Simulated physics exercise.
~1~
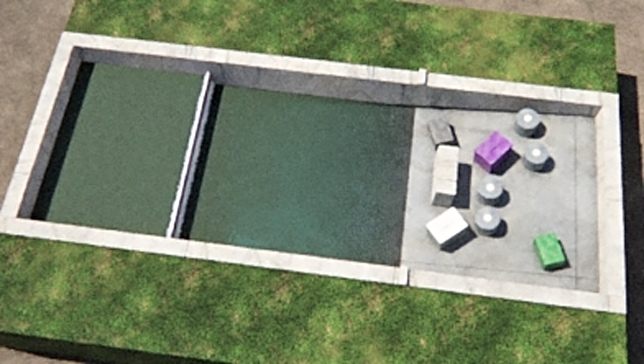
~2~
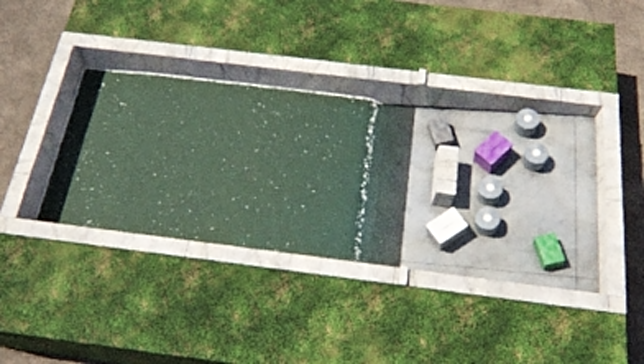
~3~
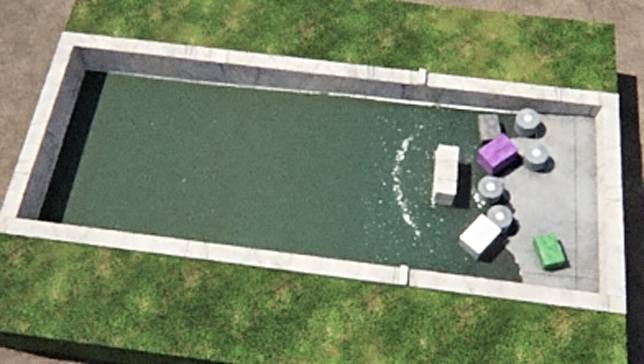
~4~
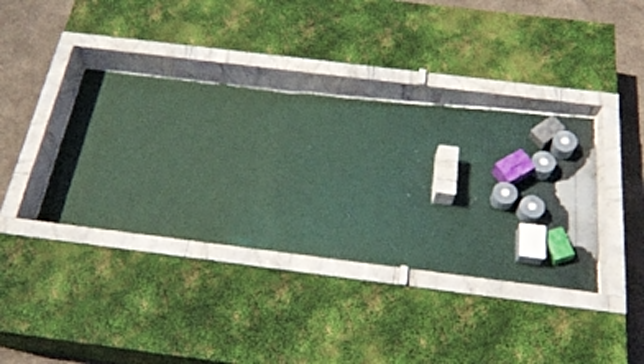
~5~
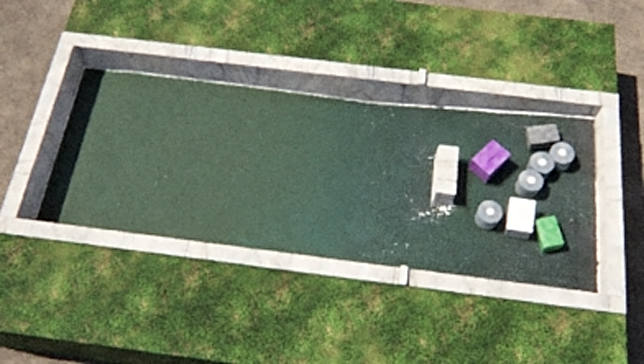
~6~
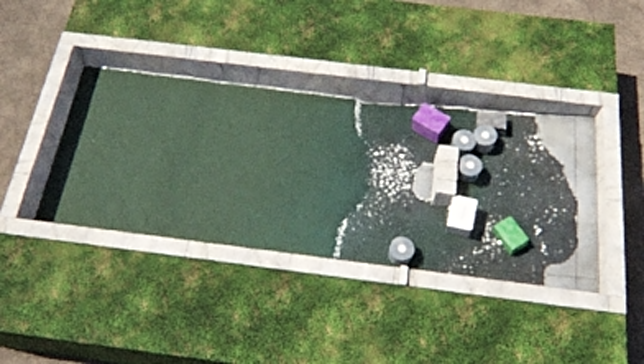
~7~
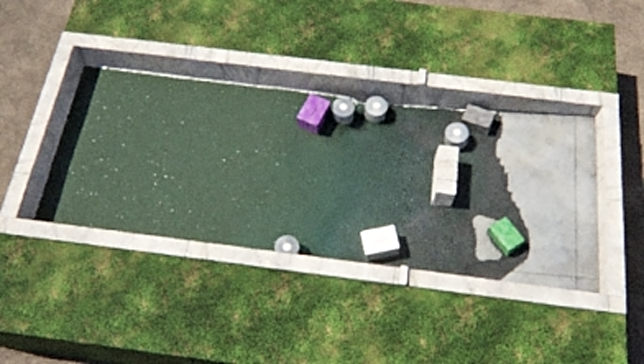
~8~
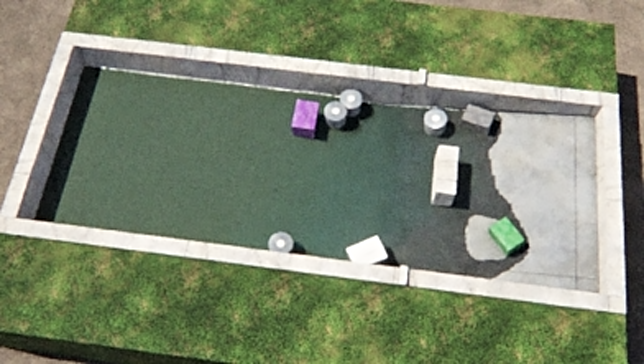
Released water surges up the ramp, then draws most blocks and drums back left.
